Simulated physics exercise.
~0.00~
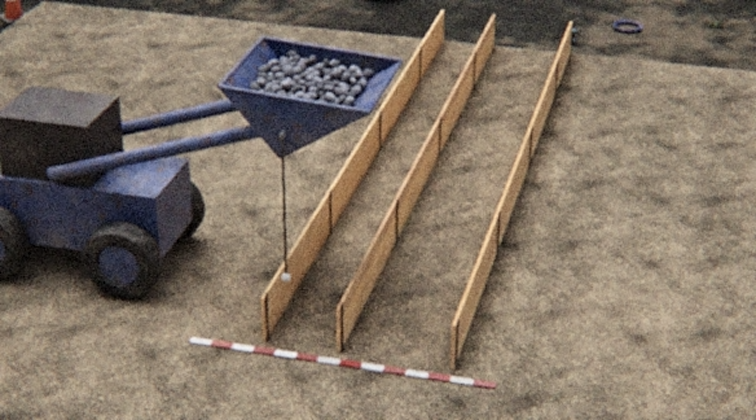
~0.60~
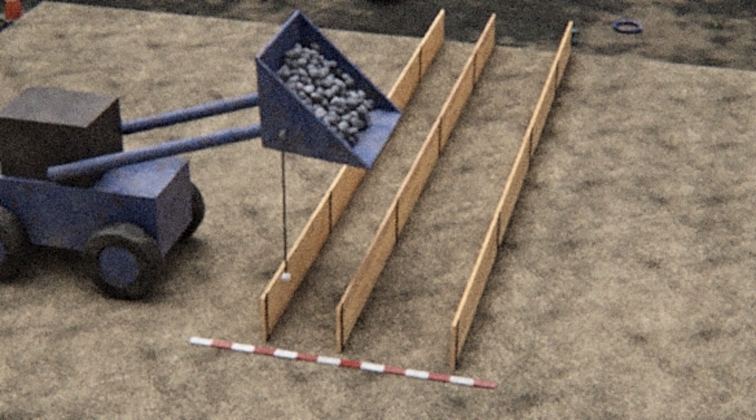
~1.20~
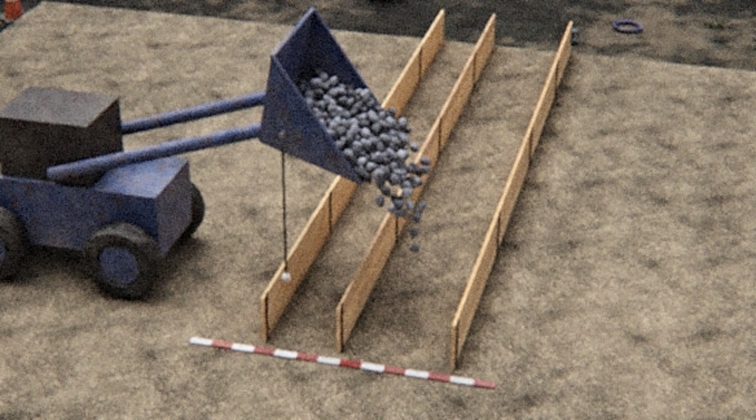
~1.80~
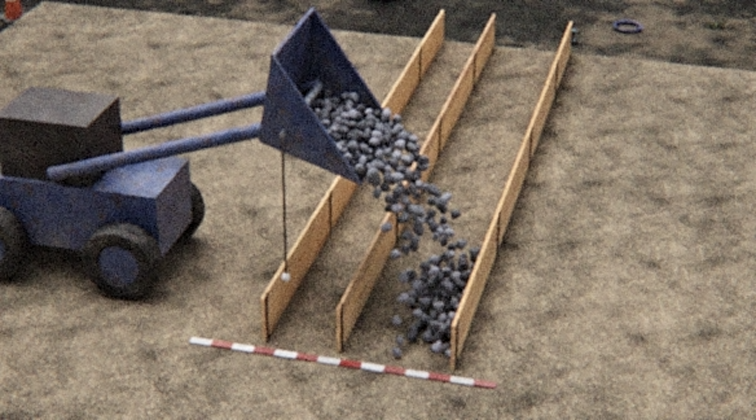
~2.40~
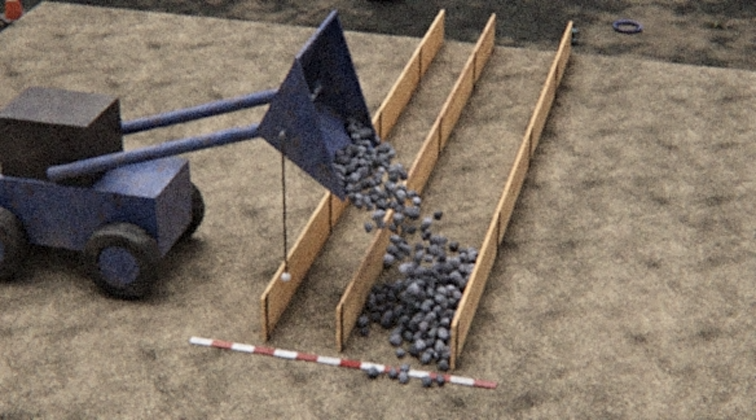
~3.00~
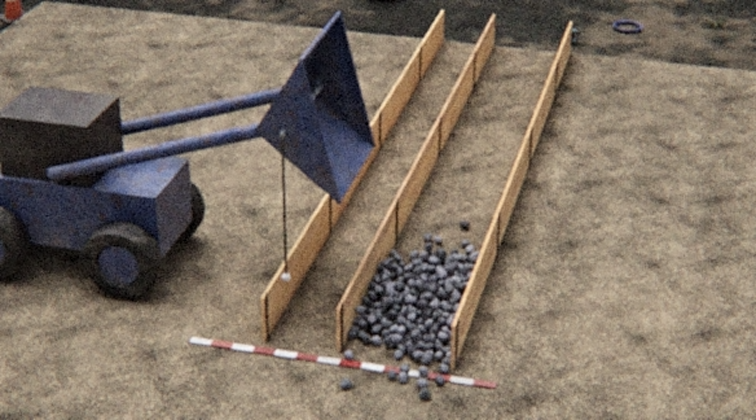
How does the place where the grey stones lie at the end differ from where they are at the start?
At the start the stones sit in the raised blue bucket of the loader. At the end they lie lower down and further right, heaped on the ground between the middle and right planks, with a few by the striped bar.
On a patch of bare, sandy ground seen from above, a blue loader stands at the left, holding up a bucket of rounded grey stones. Three long wooden planks stand on edge to its right, with a red and white striped bar across their near ends and a white ball hanging below the bucket. The bucket tips forward to the right, and stones begin to spill over its lip. They pour past the middle plank and pile up between it and the right plank. The bucket tips further and empties, leaving the stones heaped there, with a few strays around the striped bar.
